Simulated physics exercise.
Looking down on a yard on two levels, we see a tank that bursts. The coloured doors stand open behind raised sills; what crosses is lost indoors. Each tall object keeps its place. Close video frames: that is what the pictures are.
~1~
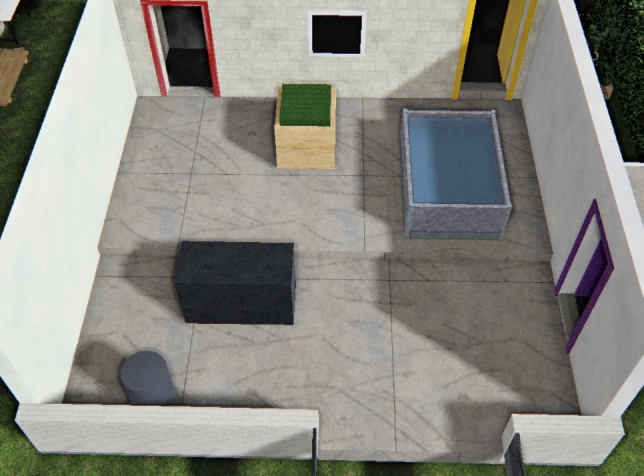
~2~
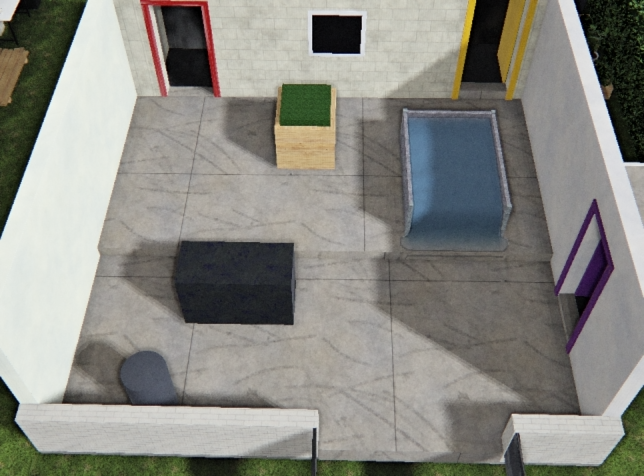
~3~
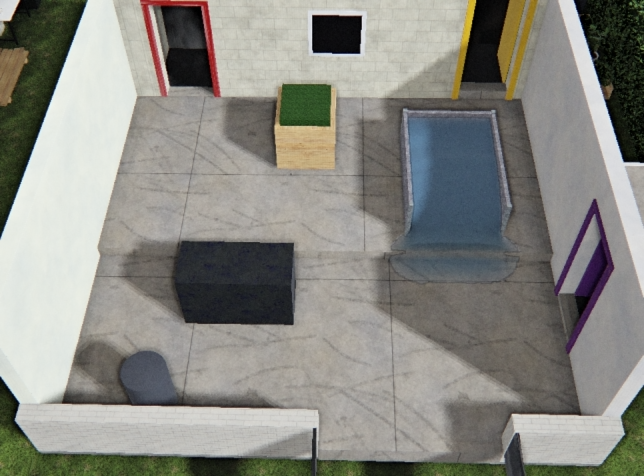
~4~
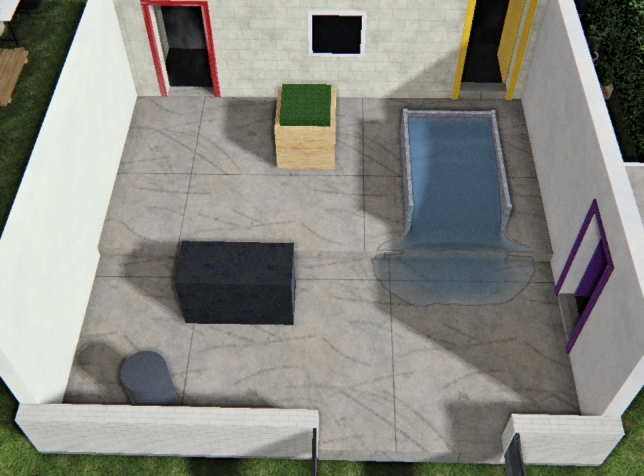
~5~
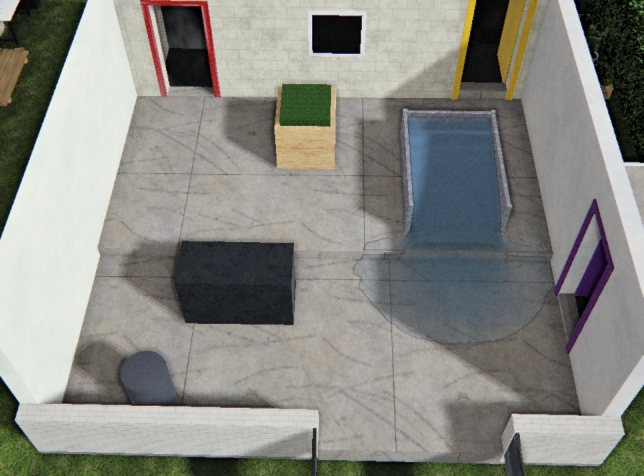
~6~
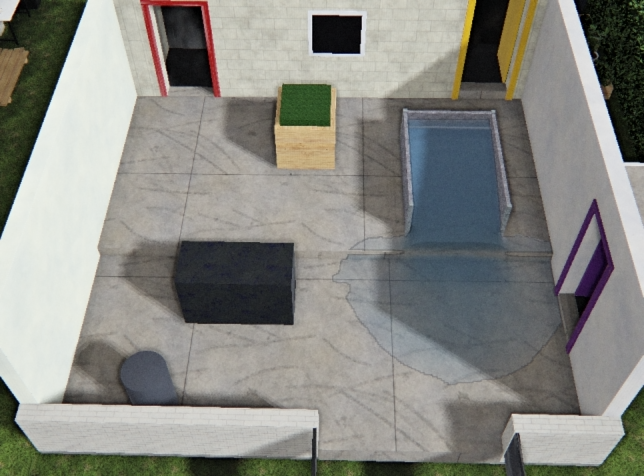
At the start, a stone-walled tank of still blue water stands in a walled yard, near a dark block and a grass-topped box. The tank's front side opens and water pours onto the paving, then spreads in a widening, rounded sheet toward the front of the yard and the purple door.
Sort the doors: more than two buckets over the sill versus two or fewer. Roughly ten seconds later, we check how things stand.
Sorted by door: Red door - two or fewer; yellow door - two or fewer; purple door - two or fewer.
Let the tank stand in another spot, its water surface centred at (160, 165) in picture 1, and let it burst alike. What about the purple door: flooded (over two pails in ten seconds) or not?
One by one - purple door: Above the limit.
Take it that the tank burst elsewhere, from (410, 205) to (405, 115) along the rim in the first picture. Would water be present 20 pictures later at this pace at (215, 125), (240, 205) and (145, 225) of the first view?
The first spot is swamped, the second swamped, the third swamped.
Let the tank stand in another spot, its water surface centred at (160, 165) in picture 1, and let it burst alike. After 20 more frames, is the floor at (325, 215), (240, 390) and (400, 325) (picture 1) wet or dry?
Result: Spared; inundated; inundated.
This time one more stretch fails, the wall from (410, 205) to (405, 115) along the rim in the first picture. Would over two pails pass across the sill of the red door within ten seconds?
Result - the red door clears the line.
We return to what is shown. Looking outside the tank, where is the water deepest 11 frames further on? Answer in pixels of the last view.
Check close to (567, 437).
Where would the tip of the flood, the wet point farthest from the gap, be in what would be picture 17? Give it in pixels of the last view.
Front's tip: Near (225, 431).
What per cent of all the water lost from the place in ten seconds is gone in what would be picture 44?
Share gone: About 85 %.
A moment on, water covers 25 % of the floor; the red door not reached, the yellow door not reached, the purple door wet at the sill, nothing in.
Next, water covers 30 % of the floor; the red door not reached, the yellow door not reached, the purple door under two buckets in.
Then, water covers 35 % of the floor; the red door not reached, the yellow door not reached, the purple door under two buckets in.
Later, water covers 40 % of the floor; the red door not reached, the yellow door not reached, the purple door under two buckets in.
In the end, water covers 50 % of the floor; the red door not reached, the yellow door not reached, the purple door under two buckets in.
